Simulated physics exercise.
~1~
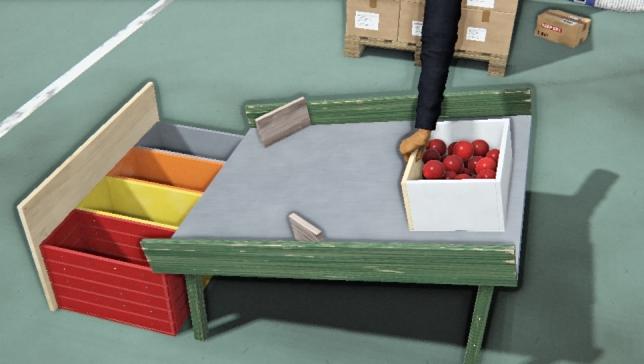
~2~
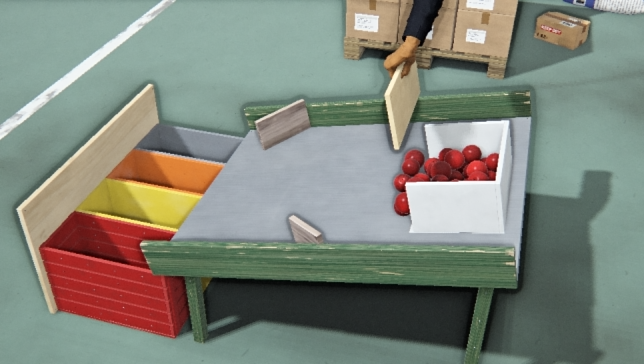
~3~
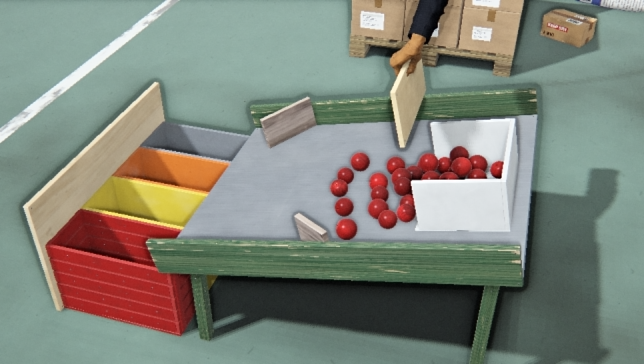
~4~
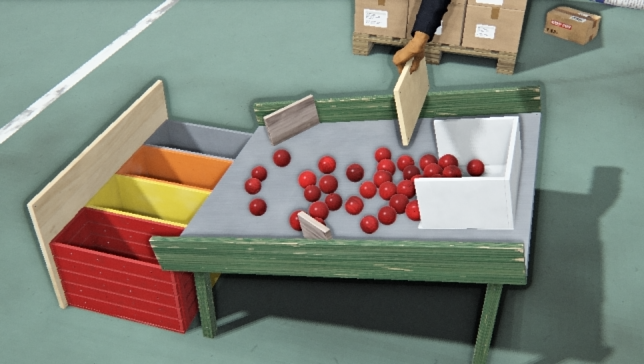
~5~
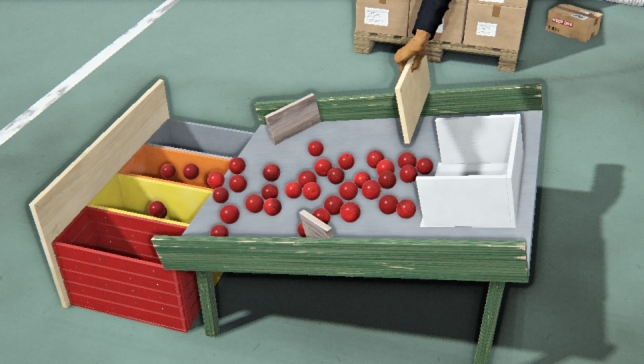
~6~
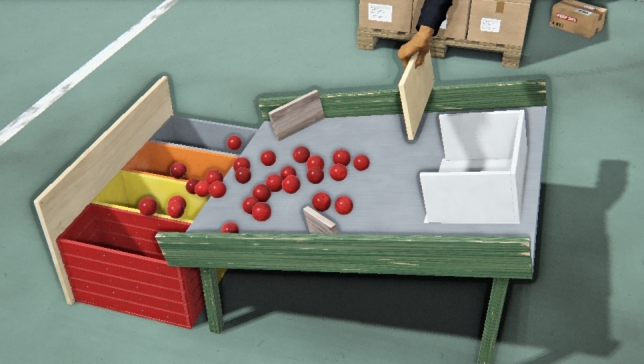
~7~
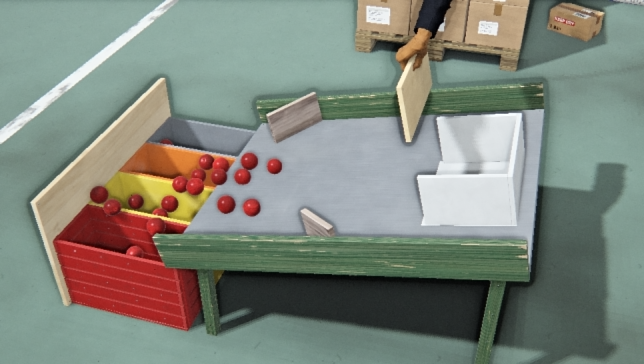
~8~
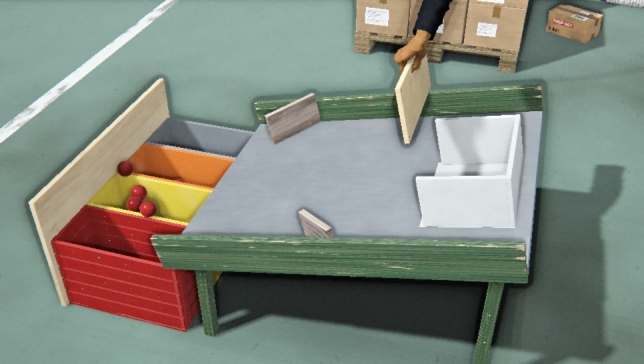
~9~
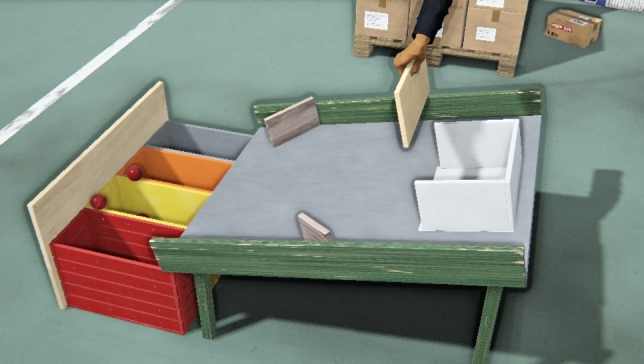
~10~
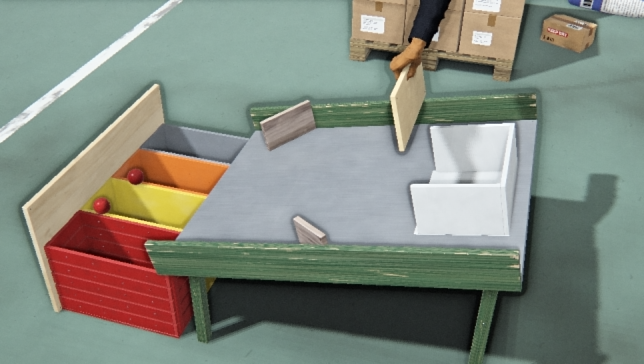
A gloved hand lifts a wooden panel away from the open side of a white pen full of red apples on a sloping, green-railed table. The apples spill out leftward and spread across the grey surface, passing between two angled boards. The first ones drop off the low edge toward the coloured bins while the pen empties behind them. The rest follow, falling mostly into the yellow and orange bins, with some reaching the red. At the end the table and pen are bare, and two apples remain visible near the wooden backboard, by the yellow and orange bins.
